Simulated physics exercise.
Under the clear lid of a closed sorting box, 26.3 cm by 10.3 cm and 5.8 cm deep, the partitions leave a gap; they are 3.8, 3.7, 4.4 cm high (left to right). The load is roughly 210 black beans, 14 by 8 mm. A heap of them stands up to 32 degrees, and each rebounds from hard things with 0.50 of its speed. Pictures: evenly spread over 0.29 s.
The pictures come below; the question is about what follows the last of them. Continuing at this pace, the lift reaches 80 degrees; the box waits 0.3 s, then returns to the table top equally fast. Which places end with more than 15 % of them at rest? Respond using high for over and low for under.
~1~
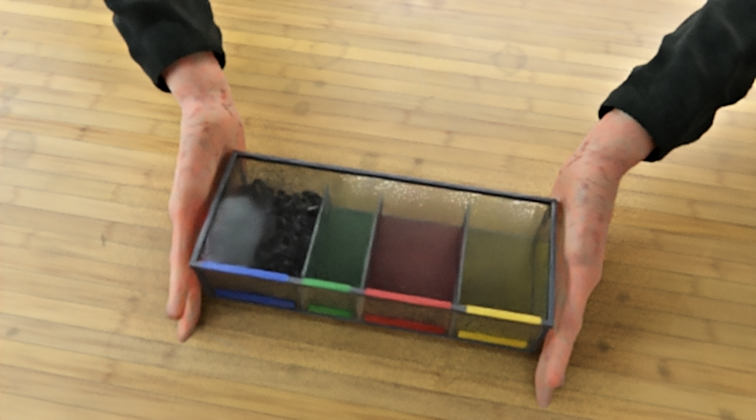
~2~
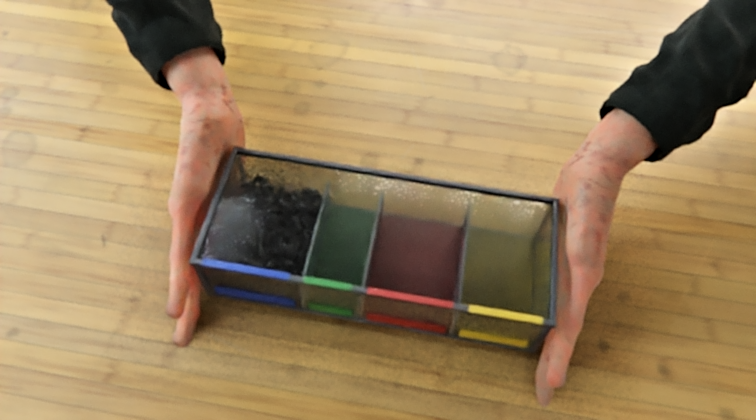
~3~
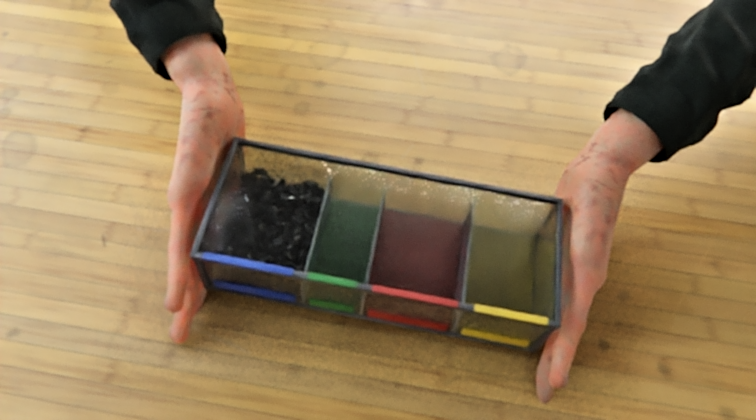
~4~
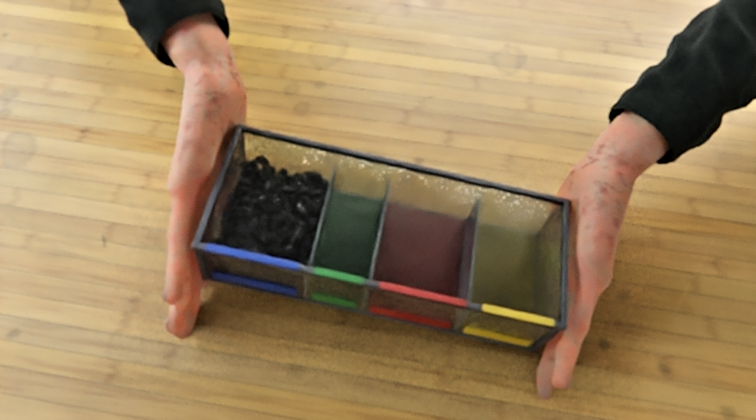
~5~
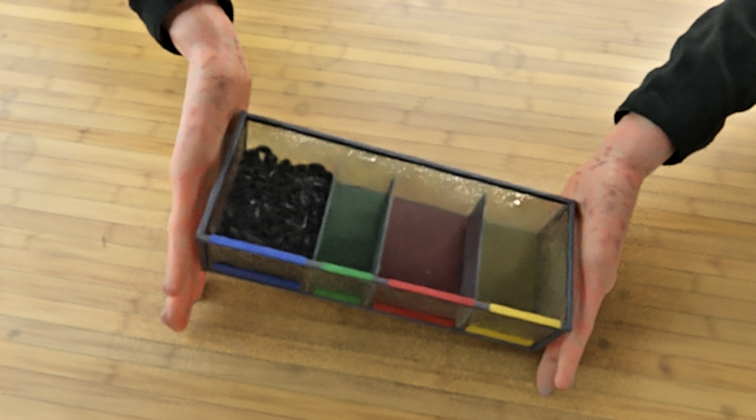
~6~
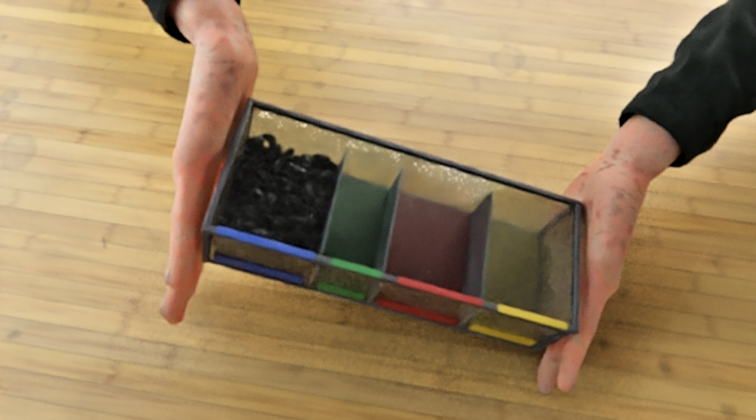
Red high, blue high, green low, yellow high.
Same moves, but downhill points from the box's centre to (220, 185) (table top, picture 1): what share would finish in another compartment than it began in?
Roughly 0 % of the pieces.
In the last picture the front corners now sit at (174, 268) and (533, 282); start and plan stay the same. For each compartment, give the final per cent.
That leaves red with 0 percent, blue with 100, green with 0 and yellow with 0 percent.
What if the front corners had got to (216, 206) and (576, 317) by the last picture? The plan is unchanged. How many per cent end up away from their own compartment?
I'd say close to 50 in a hundred.
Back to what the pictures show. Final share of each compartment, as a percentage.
Per cent by colour - red 25, blue 50, green 5, yellow 20.
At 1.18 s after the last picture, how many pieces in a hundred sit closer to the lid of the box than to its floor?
I'd say around 40 percent of the pieces.
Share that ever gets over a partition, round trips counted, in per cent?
Something like 50 per cent of the pieces.
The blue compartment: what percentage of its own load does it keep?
Around 50 %.
Then, 1.18 s after the last picture, tilt 80 degrees; red 20 %, blue 65 %, green 10 %, yellow 5 %.
Then, 1.96 s after the last picture, tilt 40 degrees; red 25 %, blue 50 %, green 5 %, yellow 20 %.
Then, 2.76 s after the last picture, tilt 0 degrees; red 25 %, blue 50 %, green 5 %, yellow 20 %.
In the end, red 25 %, blue 50 %, green 5 %, yellow 20 %.
